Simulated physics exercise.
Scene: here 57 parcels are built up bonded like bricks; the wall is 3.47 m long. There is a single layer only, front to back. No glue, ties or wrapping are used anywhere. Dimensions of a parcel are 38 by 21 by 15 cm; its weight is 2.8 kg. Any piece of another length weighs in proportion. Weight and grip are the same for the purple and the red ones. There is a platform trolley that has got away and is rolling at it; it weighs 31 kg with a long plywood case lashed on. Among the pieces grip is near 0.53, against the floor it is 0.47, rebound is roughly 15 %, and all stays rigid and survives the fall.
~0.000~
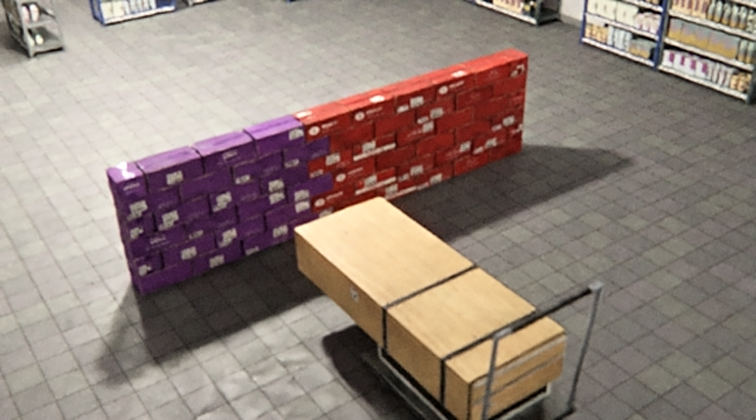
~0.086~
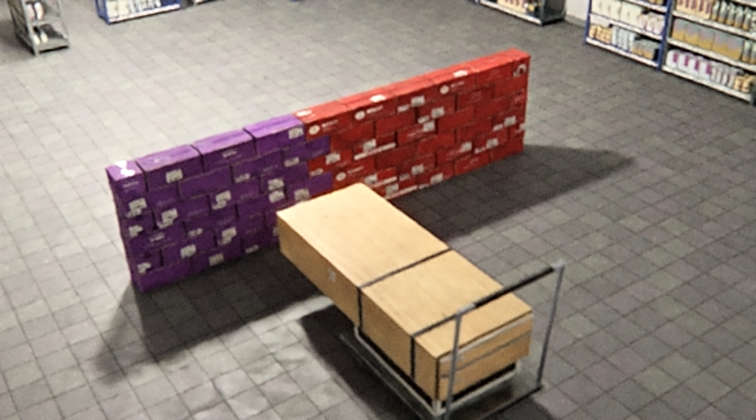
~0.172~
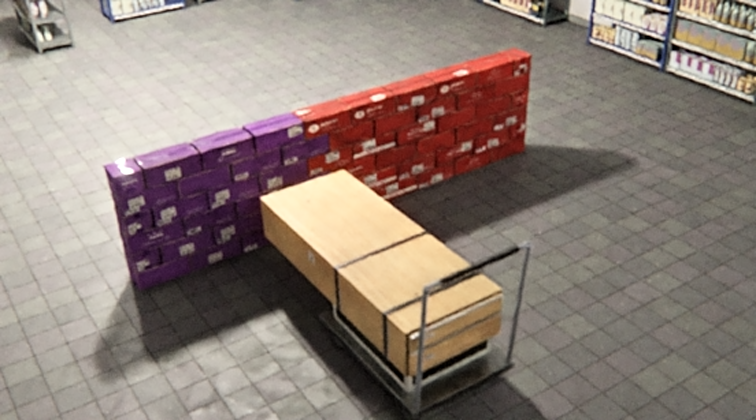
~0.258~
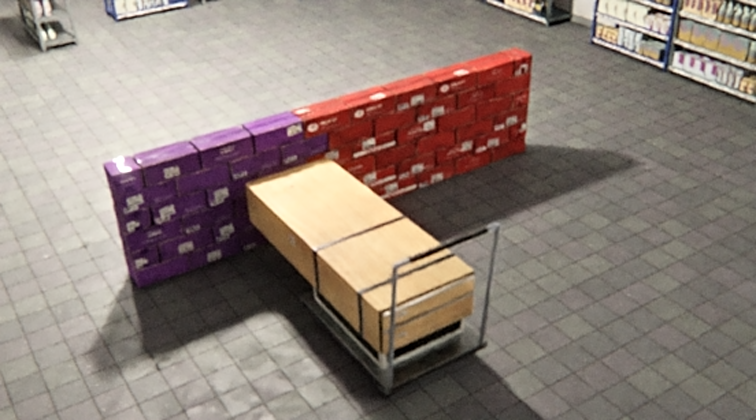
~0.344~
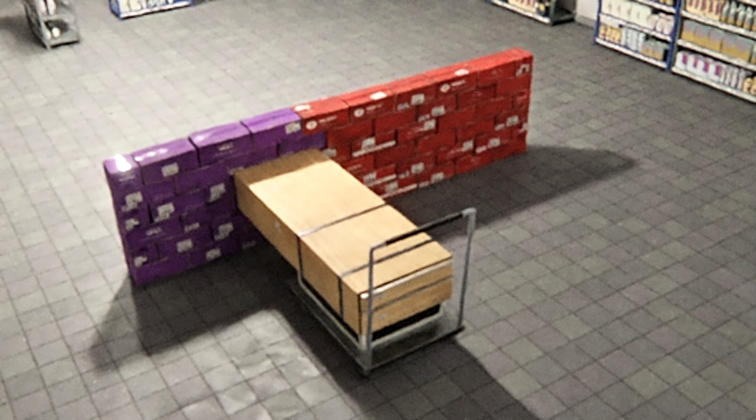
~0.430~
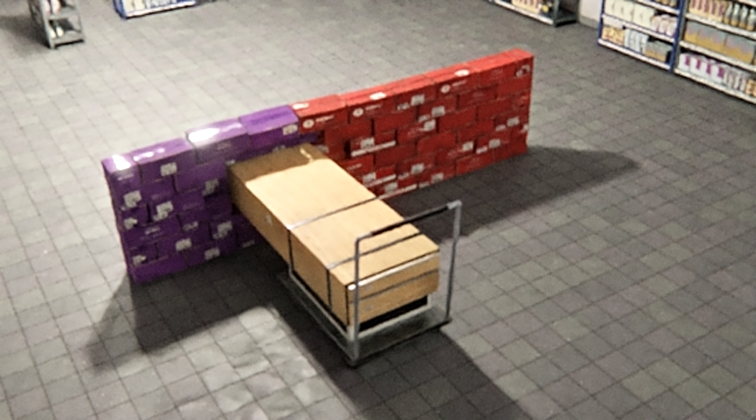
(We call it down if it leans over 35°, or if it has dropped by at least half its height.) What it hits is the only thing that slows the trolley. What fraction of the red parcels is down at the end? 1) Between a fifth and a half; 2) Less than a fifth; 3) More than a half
Option 2: Less than a fifth.
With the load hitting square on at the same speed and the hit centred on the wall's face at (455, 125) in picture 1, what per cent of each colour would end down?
Purple 0 %, red 40 %.
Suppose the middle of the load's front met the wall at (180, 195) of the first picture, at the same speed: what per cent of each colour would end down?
In that case, purple 40 and red 0 in a hundred end down.
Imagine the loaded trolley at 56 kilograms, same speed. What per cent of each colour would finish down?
Then purple 40, red 10 per cent.
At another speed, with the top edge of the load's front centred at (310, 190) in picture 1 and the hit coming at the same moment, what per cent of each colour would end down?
Purple 0%, red 0%.
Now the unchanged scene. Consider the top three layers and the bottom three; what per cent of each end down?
Of the top ones 40 percent, of the bottom ones 10 percent.
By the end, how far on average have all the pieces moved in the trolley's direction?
15 cm or so.
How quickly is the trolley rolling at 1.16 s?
Roughly 0.3 m/s.
Around 0.70 s, load 31 cm past the wall's line, still rolling; none of the 33 red parcels down (6 of 57 in all colours); top red parcel unmoved; top purple parcel tipped 7°.
Around 1.16 s, load 45 cm past the wall's line, still rolling; 4 of the 33 red parcels down (14 of 57 in all colours); top red parcel unmoved; top purple parcel on its side.
Finally (2.2 s), load 62 cm past the wall's line, still rolling; 4 of the 33 red parcels down (14 of 57 in all colours); top red parcel unmoved; top purple parcel on its side. That is 12 per cent. Seen by the last camera, middles, top red parcel near (489, 70), top purple parcel near (93, 232).
